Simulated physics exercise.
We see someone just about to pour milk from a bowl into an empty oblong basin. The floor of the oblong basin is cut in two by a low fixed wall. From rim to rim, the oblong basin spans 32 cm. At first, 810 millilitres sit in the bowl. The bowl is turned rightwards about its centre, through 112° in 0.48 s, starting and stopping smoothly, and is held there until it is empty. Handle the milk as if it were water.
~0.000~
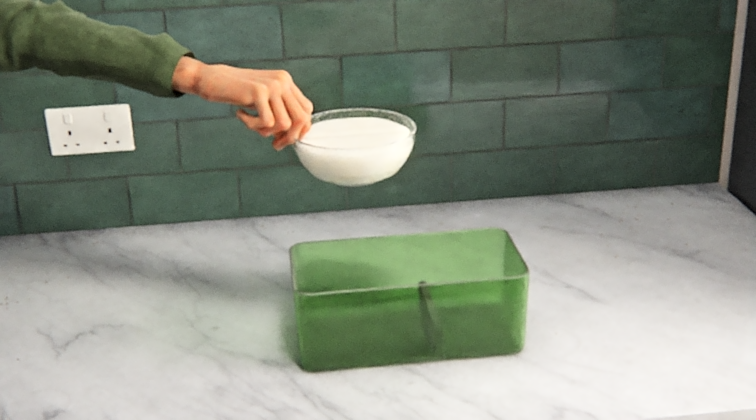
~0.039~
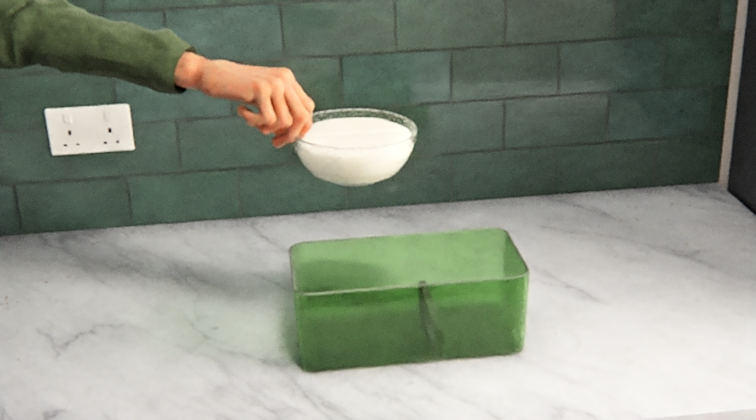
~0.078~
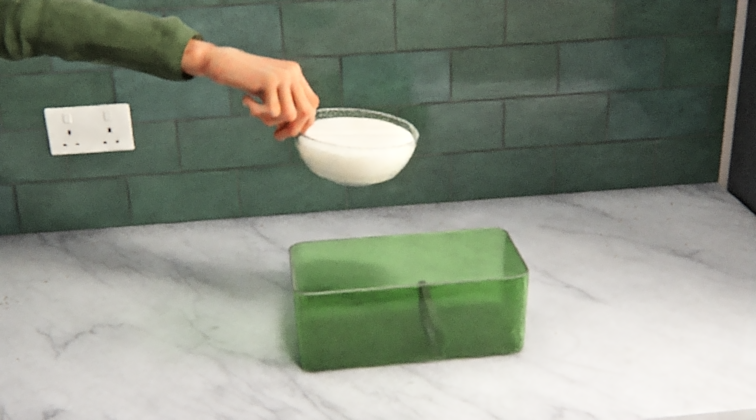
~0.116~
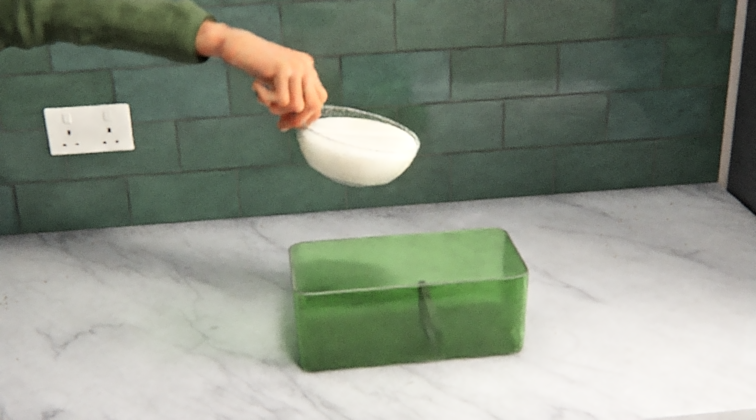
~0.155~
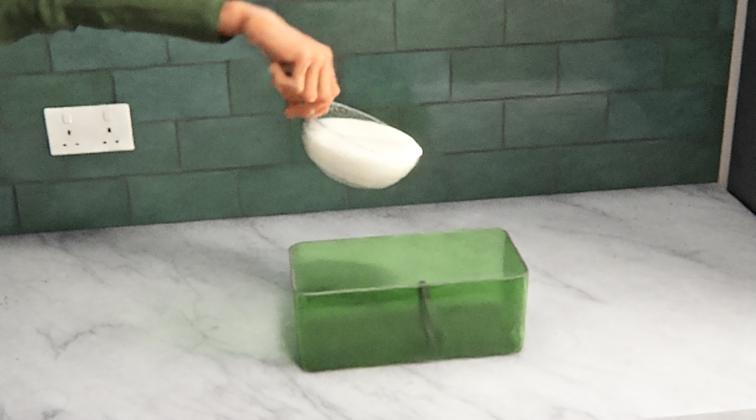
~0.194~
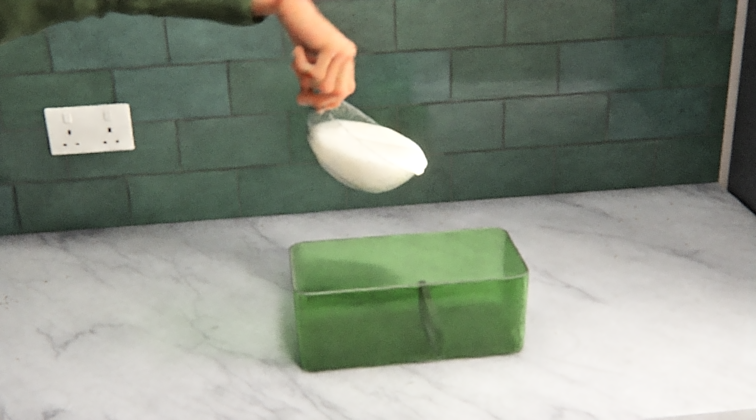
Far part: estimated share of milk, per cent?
58 per cent.
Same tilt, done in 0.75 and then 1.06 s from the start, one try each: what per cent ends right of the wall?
Try 1: 65 %; try 2: 80 %.
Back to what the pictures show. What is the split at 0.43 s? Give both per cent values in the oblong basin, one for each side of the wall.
Left roughly 2 per cent, right roughly 56.
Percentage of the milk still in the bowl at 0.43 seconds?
Roughly 2 percent.
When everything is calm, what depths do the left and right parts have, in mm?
I'd say close to 10 mm on the left, close to 26 mm on the right.
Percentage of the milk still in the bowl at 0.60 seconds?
I'd estimate some 0 per cent.
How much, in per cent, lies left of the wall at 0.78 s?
The fraction is near 28 percent.
Then, 0.43 s in, the tilt is 109° and 2 per cent is still to pour, 2 is left of the wall and 57 right of it.
Then, 0.60 s in, the tilt is 112° and 0 per cent is still to pour, 24 is left of the wall and 50 right of it.
Then, 0.78 s in, the tilt is 112° and 1 per cent is still to pour, 27 is left of the wall and 51 right of it.
Then, 0.98 s in, the tilt is 112° and 0 per cent is still to pour, 37 is left of the wall and 57 right of it.
Finally, 37 per cent lies left of the wall, 58 right of it and 5 outside.
